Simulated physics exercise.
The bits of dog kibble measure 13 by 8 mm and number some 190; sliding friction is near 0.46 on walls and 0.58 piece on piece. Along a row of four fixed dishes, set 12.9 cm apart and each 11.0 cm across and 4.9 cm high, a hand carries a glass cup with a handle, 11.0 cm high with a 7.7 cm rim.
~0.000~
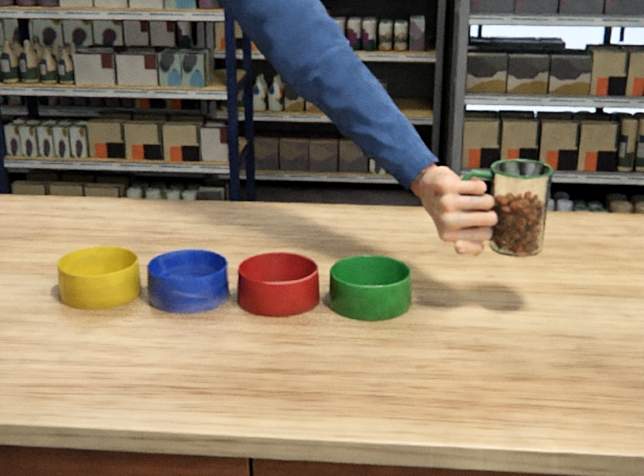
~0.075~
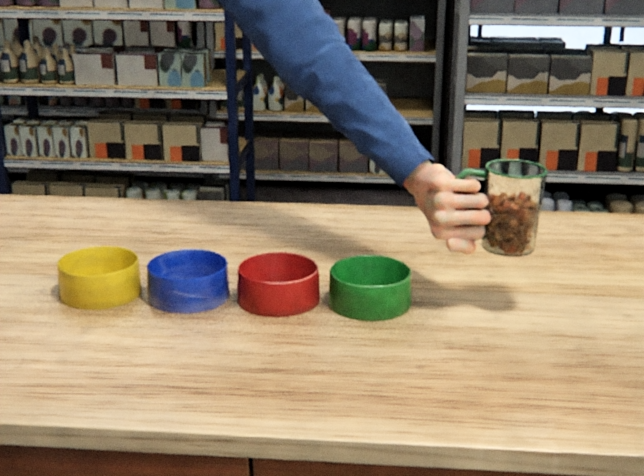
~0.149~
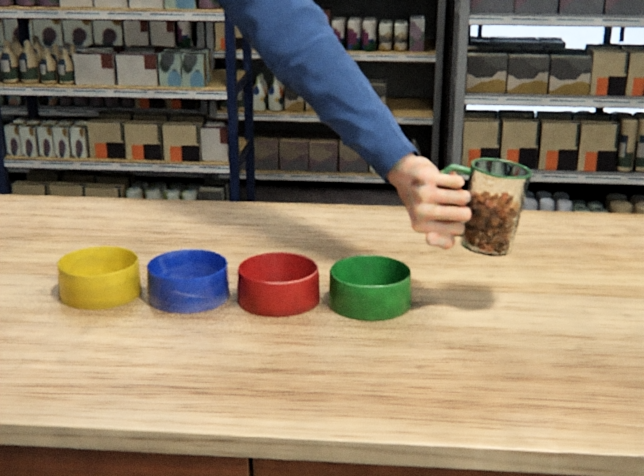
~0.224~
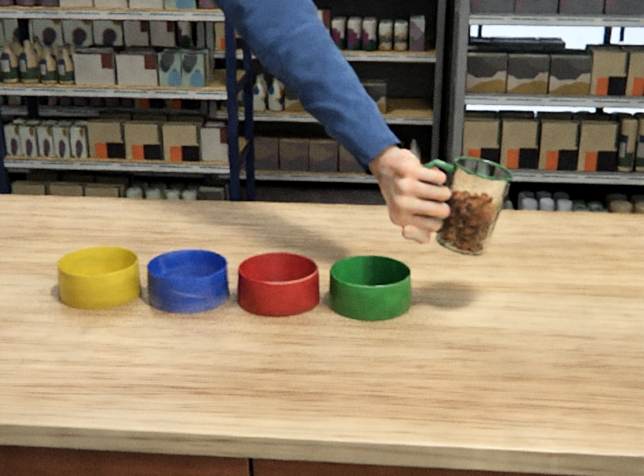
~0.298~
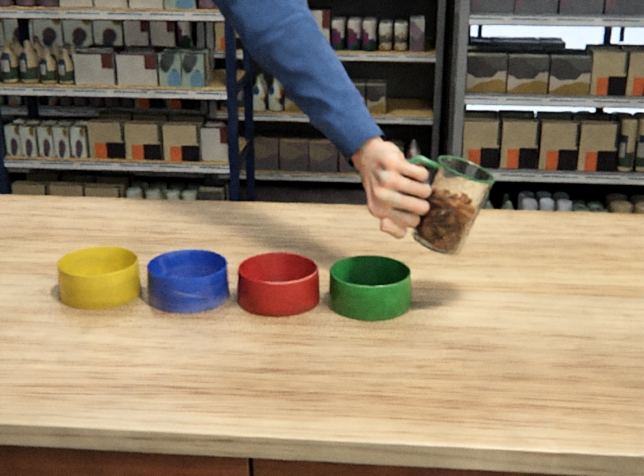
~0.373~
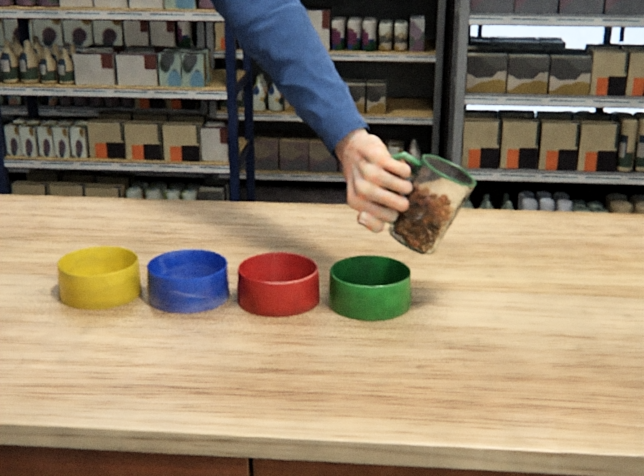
An arm in a blue sleeve reaches in from the top over a pale wooden counter, seen from the front and slightly above, with shelves of boxes behind. Four round dishes, yellow, blue, red and green from left to right, sit in a row, while the hand grips a green-rimmed glass cup of brown kibble. The hand carries the cup leftward, steadily tilting it to the right, as the camera stays still.
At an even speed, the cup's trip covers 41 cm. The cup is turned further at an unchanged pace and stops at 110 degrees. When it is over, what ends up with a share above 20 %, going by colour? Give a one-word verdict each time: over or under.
In order: Red dish: Its share will go past a fifth; blue dish: Its share will not go past a fifth; green dish: Its share will not go past a fifth; yellow dish: Its share will not go past a fifth; counter: Its share will not go past a fifth.
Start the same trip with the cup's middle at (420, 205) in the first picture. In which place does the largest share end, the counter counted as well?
I'd say blue collects the most.
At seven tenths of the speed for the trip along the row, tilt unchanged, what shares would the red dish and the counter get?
Shares: Red 90, counter 0.
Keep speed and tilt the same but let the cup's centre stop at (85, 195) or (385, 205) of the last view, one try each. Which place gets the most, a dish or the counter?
Yellow; counter.
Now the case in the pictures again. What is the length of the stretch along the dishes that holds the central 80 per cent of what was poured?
6 cm.
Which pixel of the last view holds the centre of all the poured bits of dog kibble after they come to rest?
When it all comes to rest, the middle is near (271, 287).
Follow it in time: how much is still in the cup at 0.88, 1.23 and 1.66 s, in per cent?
Roughly 100, then 100, then 75.
Then, at 0.88 s, tilt 65 degrees; cup holds 100 %.
After 1.23 s, tilt 93 degrees; cup holds 100 %.
After 1.66 s, tilt 110 degrees; cup holds 75 %, red 20 %.
By 3.7 s all is still; red 90 %, blue 0 %, green 0 %, yellow 0 %, counter 0 %, cup 10 %.
